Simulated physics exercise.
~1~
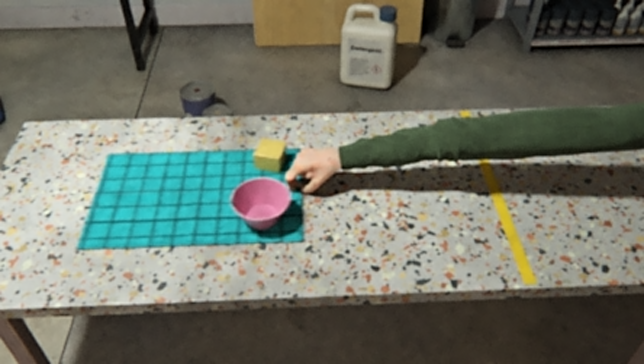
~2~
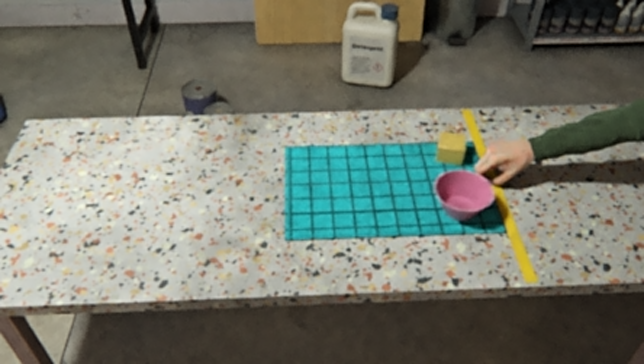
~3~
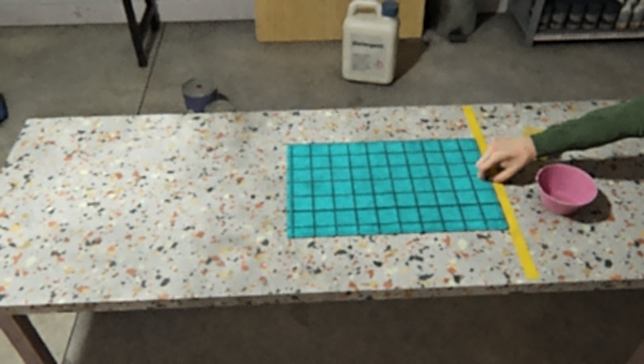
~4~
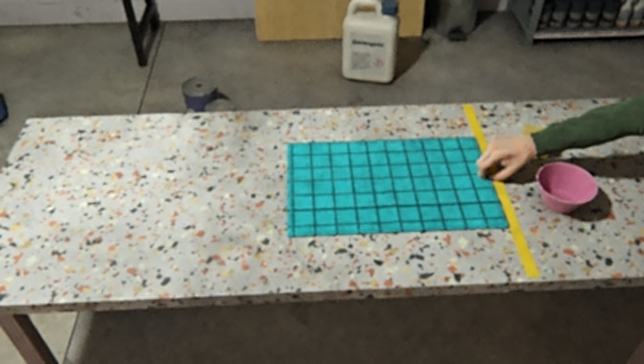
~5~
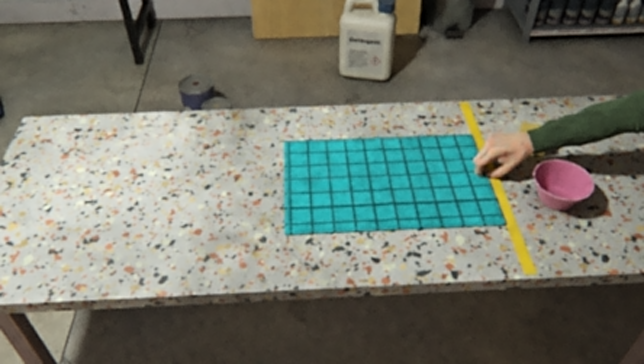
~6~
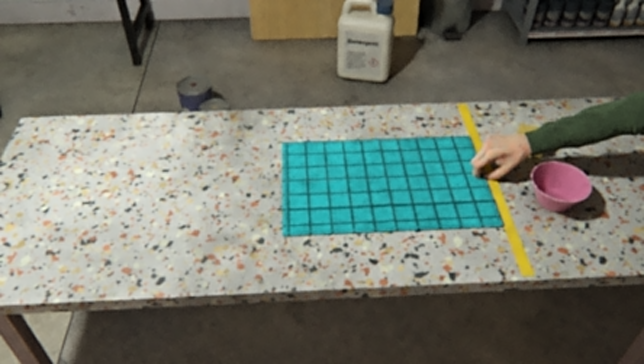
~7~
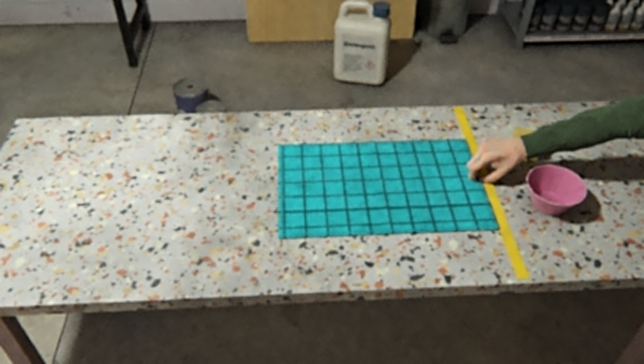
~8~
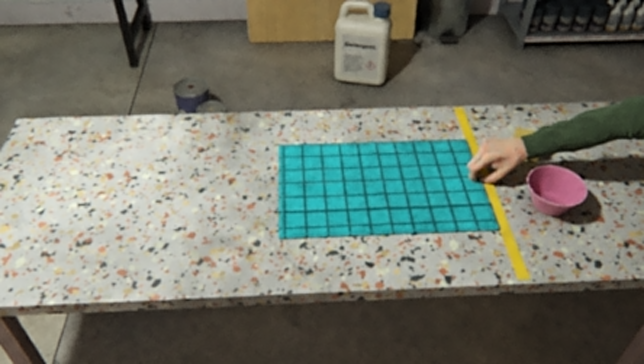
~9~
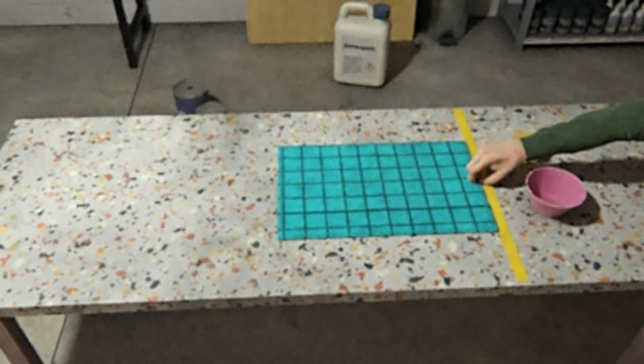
A hand in a green sleeve pulled a turquoise place mat carrying a pink bowl and a yellow block rightward across a speckled table, stopping at the yellow tape. The block and bowl slid off the front, and the bowl rested beyond the tape.
